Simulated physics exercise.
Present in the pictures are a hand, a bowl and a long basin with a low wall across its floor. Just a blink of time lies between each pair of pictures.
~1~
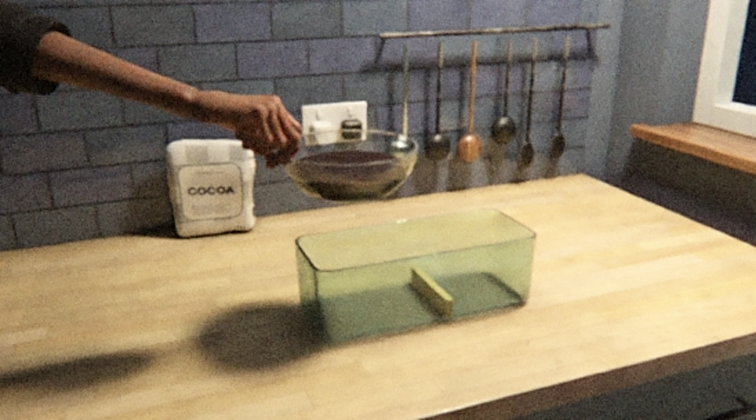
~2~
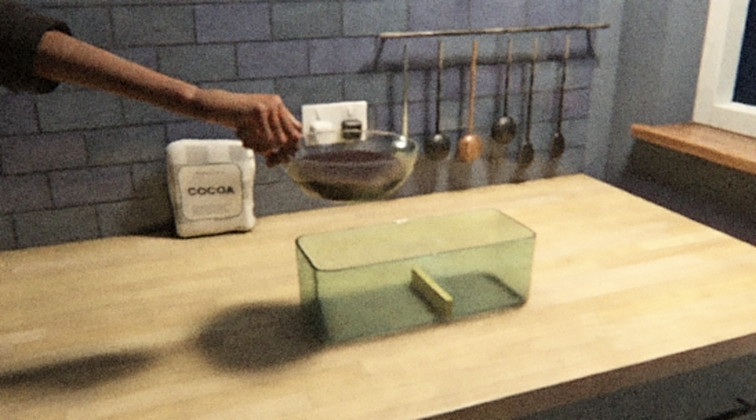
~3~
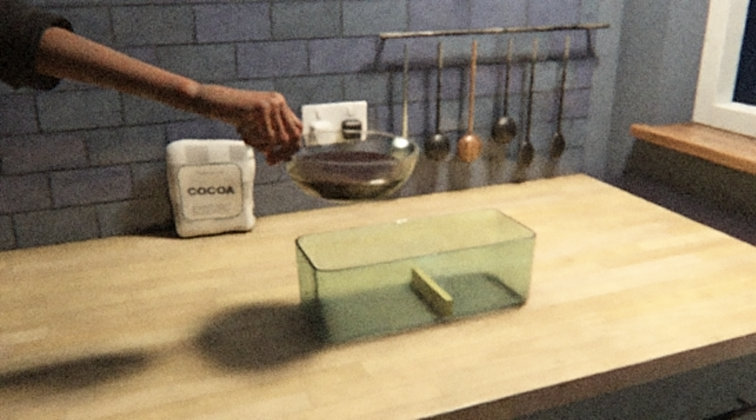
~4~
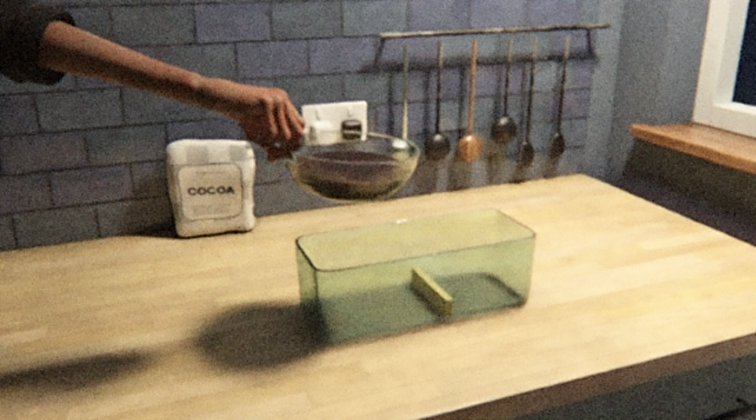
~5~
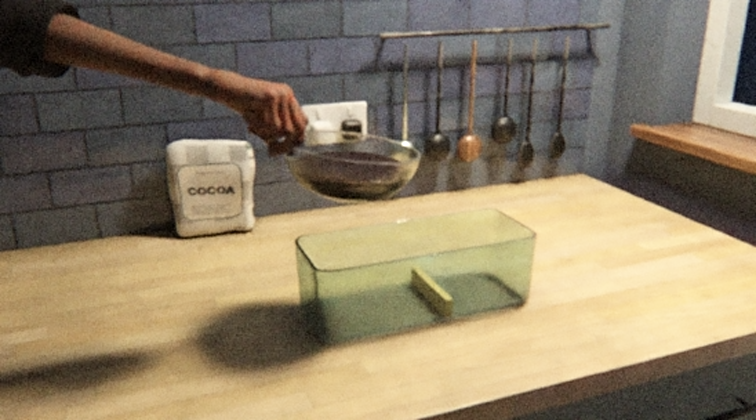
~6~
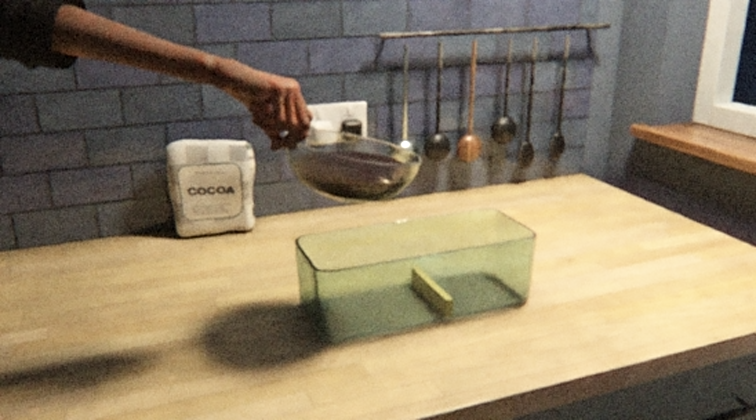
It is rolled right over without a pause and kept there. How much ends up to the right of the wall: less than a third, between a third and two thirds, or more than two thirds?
Between a third and two thirds.
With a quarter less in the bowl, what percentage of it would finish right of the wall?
I'd reckon close to 45 %.
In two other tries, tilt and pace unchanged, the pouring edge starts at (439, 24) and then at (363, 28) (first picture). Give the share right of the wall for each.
The first gives 65 %, the second 20 %.
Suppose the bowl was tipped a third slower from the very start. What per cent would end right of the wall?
I'd say close to 55 per cent.
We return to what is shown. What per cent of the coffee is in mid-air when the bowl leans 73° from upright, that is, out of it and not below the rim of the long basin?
Roughly 35 %.
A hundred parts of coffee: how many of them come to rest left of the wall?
Around 50 percent.
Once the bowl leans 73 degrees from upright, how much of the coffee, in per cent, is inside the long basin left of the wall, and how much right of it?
I'd put the left part near 5 per cent and the right part near 30.
A moment on, the bowl is tipped part way and 29 per cent is still to pour, 5 is left of the wall and 29 right of it.
Next, the bowl is tipped right over and 0 per cent is still to pour, 47 is left of the wall and 51 right of it.
Then the bowl is tipped right over and 0 per cent is still to pour, 49 is left of the wall and 50 right of it.
Later the bowl is tipped right over and 0 per cent is still to pour, 49 is left of the wall and 49 right of it.
Finally, 49 per cent lies left of the wall, 50 right of it and 1 outside.
